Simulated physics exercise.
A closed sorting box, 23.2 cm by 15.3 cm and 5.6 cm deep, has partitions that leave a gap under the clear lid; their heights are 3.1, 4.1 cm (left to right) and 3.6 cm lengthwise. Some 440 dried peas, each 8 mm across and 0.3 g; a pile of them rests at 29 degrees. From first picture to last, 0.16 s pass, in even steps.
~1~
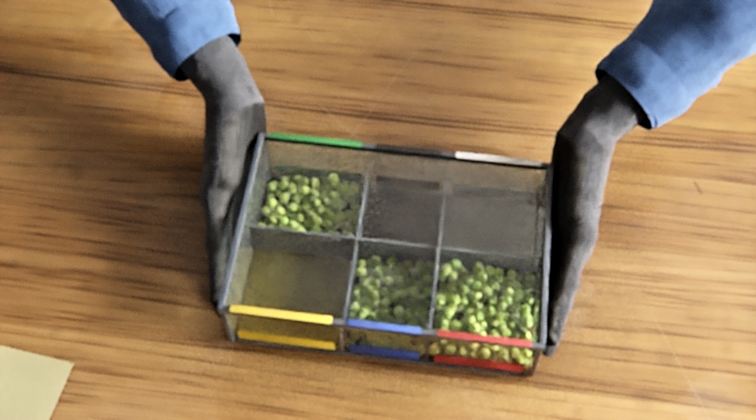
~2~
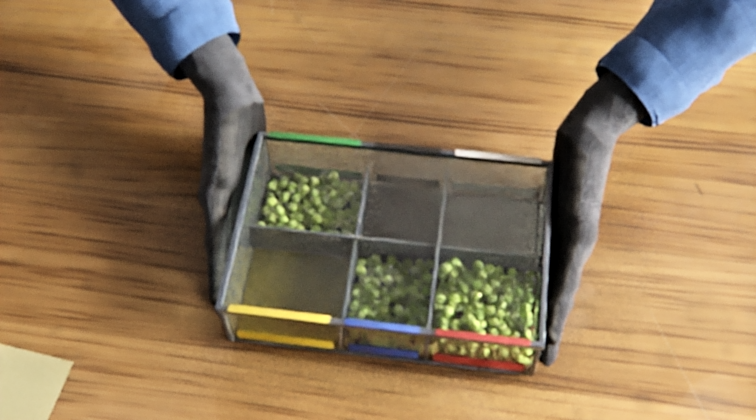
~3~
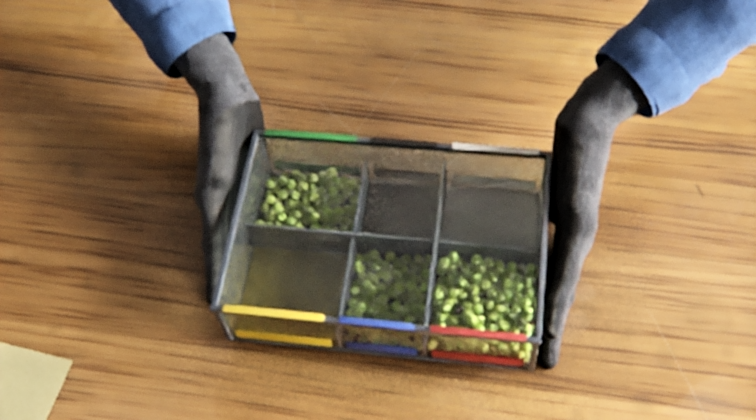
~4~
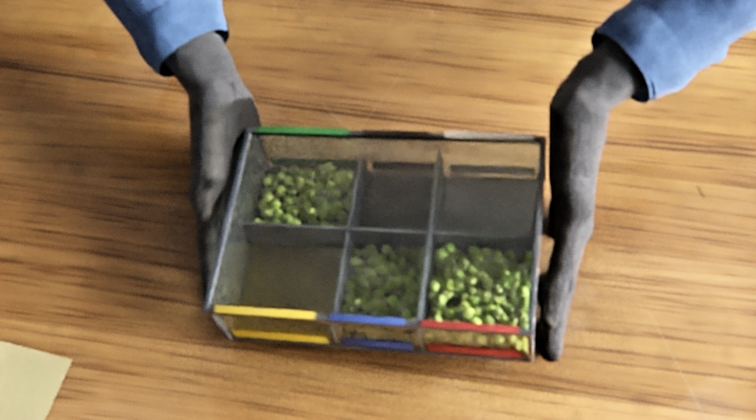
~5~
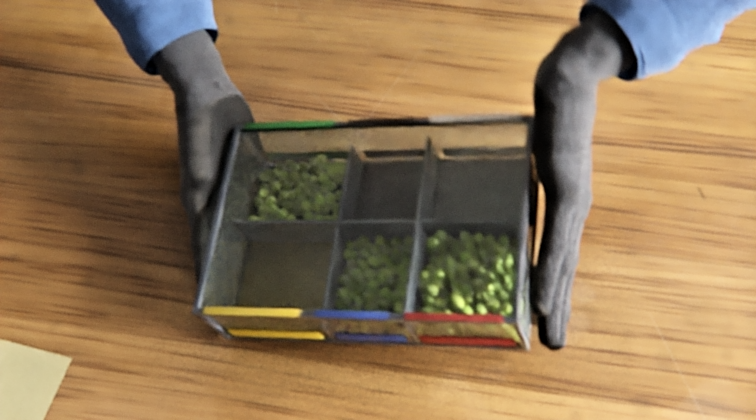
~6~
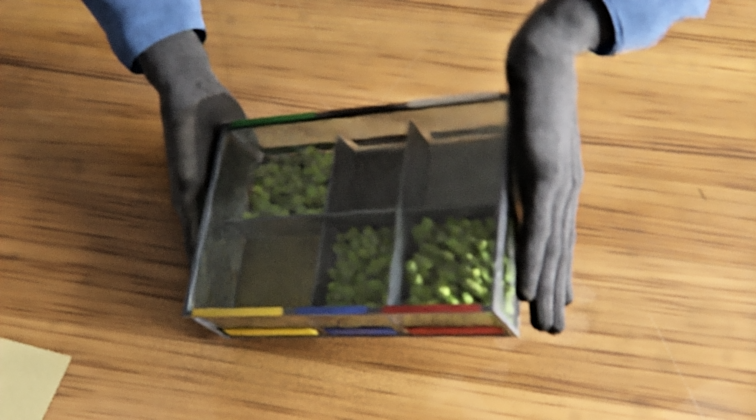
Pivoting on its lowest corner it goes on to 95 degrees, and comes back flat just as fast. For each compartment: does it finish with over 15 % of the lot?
Red above, blue below, green above, yellow above, white below, black below.
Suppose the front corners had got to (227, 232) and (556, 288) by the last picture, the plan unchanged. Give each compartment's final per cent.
Red 15, blue 5, green 25, yellow 0, white 35, black 20.
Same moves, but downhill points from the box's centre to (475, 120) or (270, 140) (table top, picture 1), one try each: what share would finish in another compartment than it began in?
Some 55 and 50 per cent.
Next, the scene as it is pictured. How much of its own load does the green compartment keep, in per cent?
About 80 per cent.
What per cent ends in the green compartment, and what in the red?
Green 20; red 35.
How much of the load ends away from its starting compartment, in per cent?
About 35 per cent.
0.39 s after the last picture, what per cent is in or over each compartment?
Red 40, blue 20, green 25, yellow 15, white 0, black 0.
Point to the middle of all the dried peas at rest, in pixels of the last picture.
Near (312, 291).
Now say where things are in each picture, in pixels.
In the first picture, box tilt 0 degrees, front corners at (224, 307) and (540, 344); red 45 %, blue 25 %, green 25 %.
In the second picture, box tilt 1 degrees, front corners at (222, 307) and (538, 343).
In the third picture, box tilt 4 degrees, front corners at (217, 307) and (535, 338), lowest corner left front.
In the fourth picture, box tilt 9 degrees, front corners at (210, 308) and (528, 330), lowest corner left front.
In the fifth picture, box tilt 16 degrees, front corners at (199, 309) and (513, 318), lowest corner left front.
In the sixth picture, box tilt 24 degrees, front corners at (189, 312) and (490, 306), lowest corner left front; red 45 %, blue 25 %, green 25 %.
Then, 0.39 s after the last picture, tilt 93 degrees; red 40 %, blue 20 %, green 25 %, yellow 15 %.
Then, 0.65 s after the last picture, tilt 37 degrees; red 35 %, blue 5 %, green 20 %, yellow 35 %.
Then, 1.01 s after the last picture, tilt 0 degrees; red 35 %, blue 5 %, green 20 %, yellow 35 %.
In the end, red 35 %, blue 5 %, green 20 %, yellow 35 %, white 0 %, black 0 %.
